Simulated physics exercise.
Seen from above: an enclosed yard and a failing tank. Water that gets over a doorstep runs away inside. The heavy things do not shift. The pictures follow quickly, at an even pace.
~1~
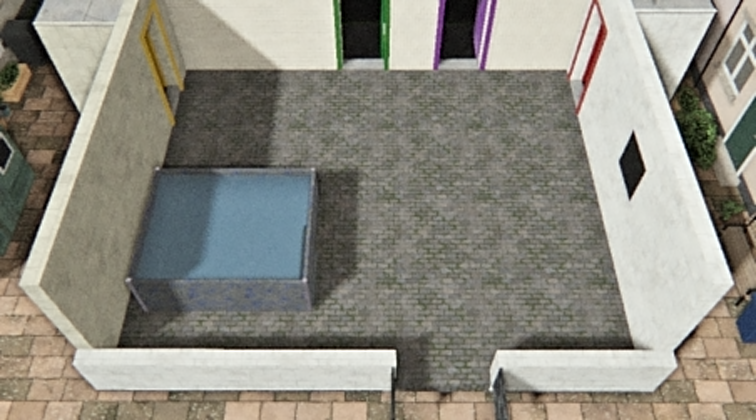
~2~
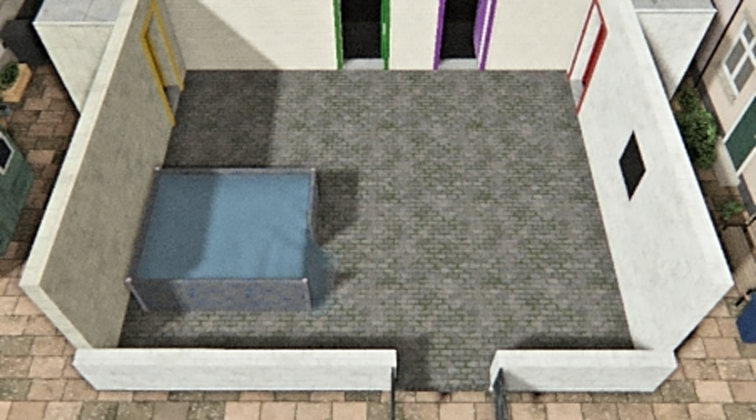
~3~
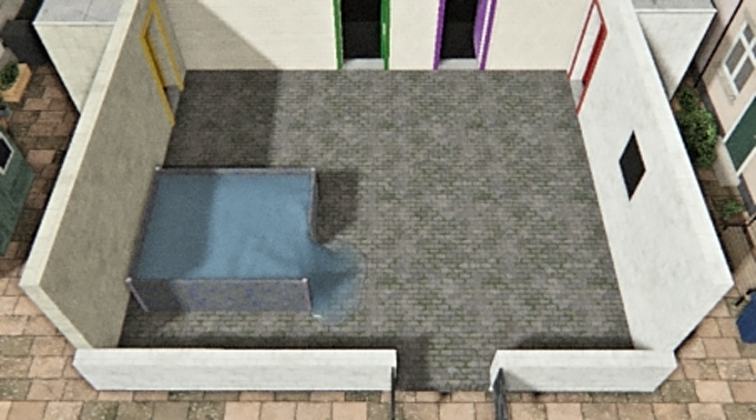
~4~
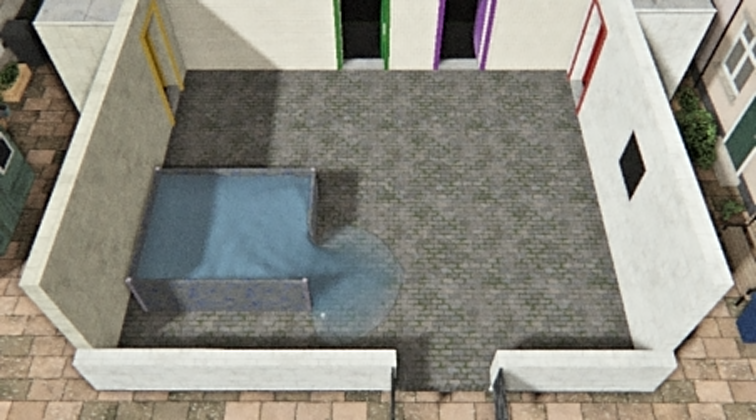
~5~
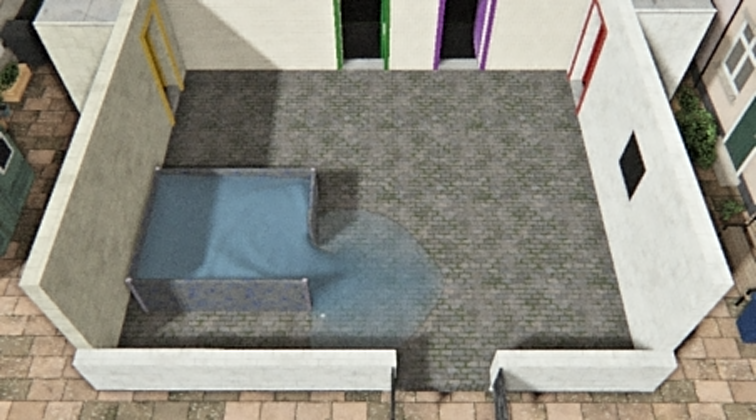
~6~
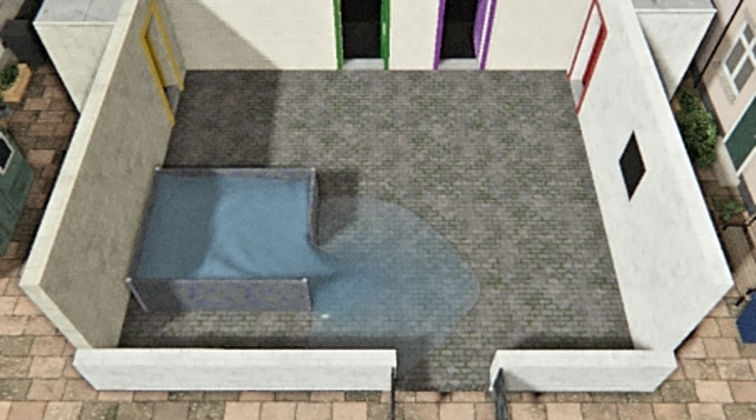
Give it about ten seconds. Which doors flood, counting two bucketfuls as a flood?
One by one: The purple door lets in a lot; the red door lets in a lot; the yellow door admits no more than that; the green door admits no more than that.
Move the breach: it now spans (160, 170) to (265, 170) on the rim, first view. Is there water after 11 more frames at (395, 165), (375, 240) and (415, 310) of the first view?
In that order: Free of water, no water, no water.
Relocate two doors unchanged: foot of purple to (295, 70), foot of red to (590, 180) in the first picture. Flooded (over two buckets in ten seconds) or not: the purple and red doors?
One by one: The purple one stays under; the red one lets more in.
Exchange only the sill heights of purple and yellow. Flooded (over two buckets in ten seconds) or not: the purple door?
Then: The purple one holds.
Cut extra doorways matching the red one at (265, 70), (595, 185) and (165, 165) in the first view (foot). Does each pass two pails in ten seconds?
In turn: Is under, takes more, takes less.
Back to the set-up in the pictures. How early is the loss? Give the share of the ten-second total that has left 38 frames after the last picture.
About 60 per cent.
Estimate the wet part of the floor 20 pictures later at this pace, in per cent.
Some 50 per cent.
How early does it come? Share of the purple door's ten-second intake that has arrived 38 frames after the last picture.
Close to 10 %.
A moment on, water covers 35 % of the floor; the purple door not reached, the red door not reached, the yellow door not reached, the green door not reached.
Next, water covers 40 % of the floor; the purple door not reached, the red door not reached, the yellow door not reached, the green door not reached.
Then, water covers 50 % of the floor; the purple door not reached, the red door wet at the sill, nothing in, the yellow door not reached, the green door not reached.
Later, water covers 60 % of the floor; the purple door under two buckets in, the red door over two buckets in, the yellow door not reached, the green door wet at the sill, nothing in.
In the end, water covers 90 % of the floor; the purple door over two buckets in, the red door far over two buckets in, the yellow door wet at the sill, nothing in, the green door wet at the sill, nothing in.
